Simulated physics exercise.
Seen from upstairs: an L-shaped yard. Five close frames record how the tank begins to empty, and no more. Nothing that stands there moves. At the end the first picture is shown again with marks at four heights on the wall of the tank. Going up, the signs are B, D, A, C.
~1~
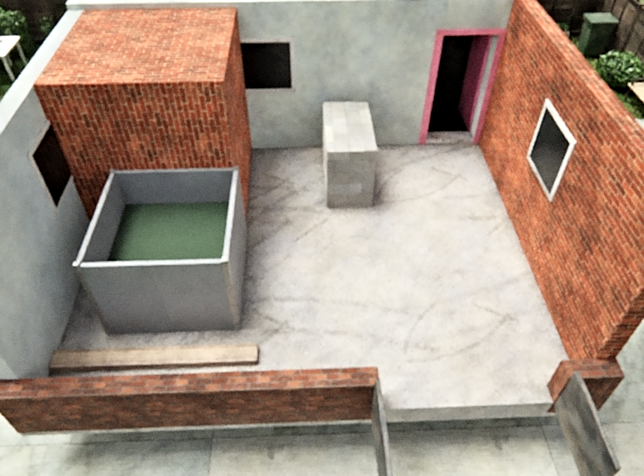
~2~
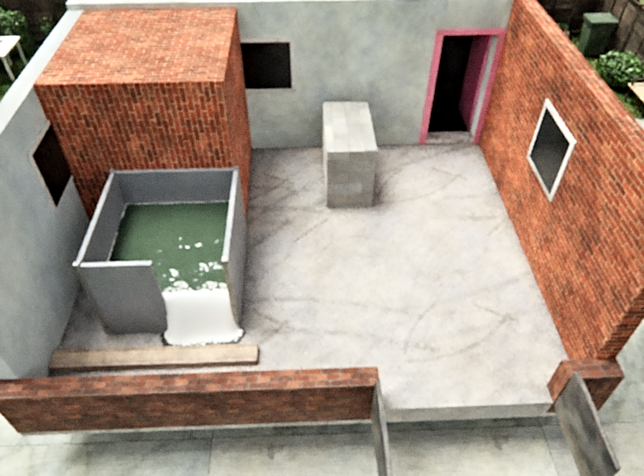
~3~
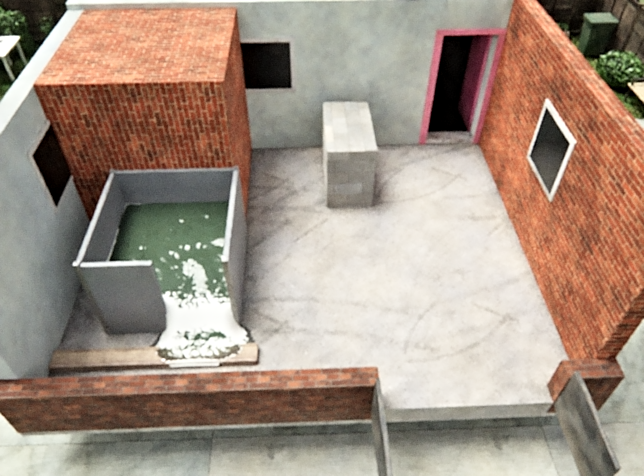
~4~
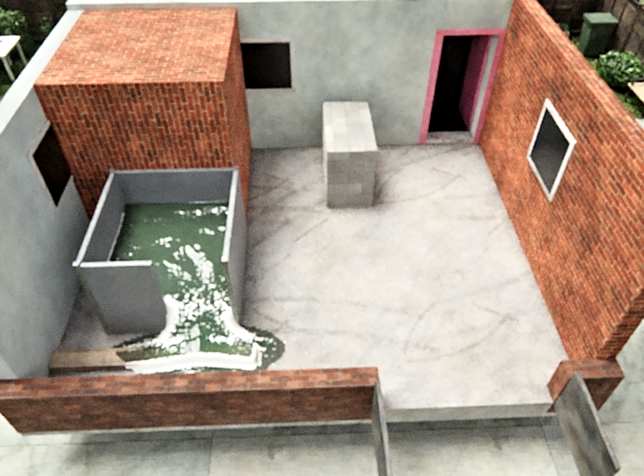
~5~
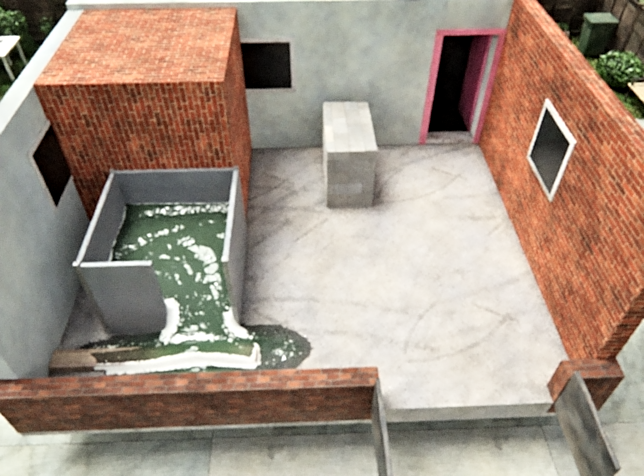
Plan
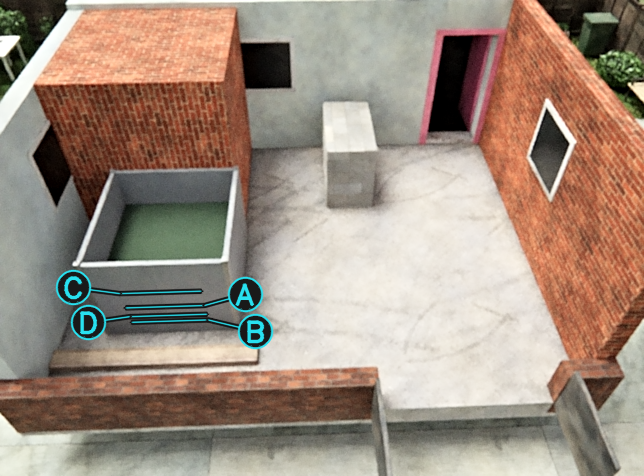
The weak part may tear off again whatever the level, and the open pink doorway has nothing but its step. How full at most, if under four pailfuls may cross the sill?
The answer is line C.
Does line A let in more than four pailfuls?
No, not at all.
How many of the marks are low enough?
All four.
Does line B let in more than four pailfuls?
No, not at all.
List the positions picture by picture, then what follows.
Water in the tank at rest, its middle at (173, 244); foot of the pink doorway at (449, 143); open gate at (471, 361), in the first frame.
Front seen at (168, 338), 1 % of the ground wet, in the second frame.
Front seen at (167, 330), 2 % of the ground wet, in the third frame.
Front seen at (246, 334), 6 % of the ground wet, in the fourth frame.
Front seen at (122, 340), 9 % of the ground wet, in the fifth frame.
On the marked copy, A at (165, 306); B at (170, 321); C at (160, 292); D at (168, 315); from the bottom up B, D, A, C.
If A is chosen, nothing gets over.
If B is chosen, nothing gets over.
If C is chosen, a bucket or two gets in.
If D is chosen, nothing gets over.
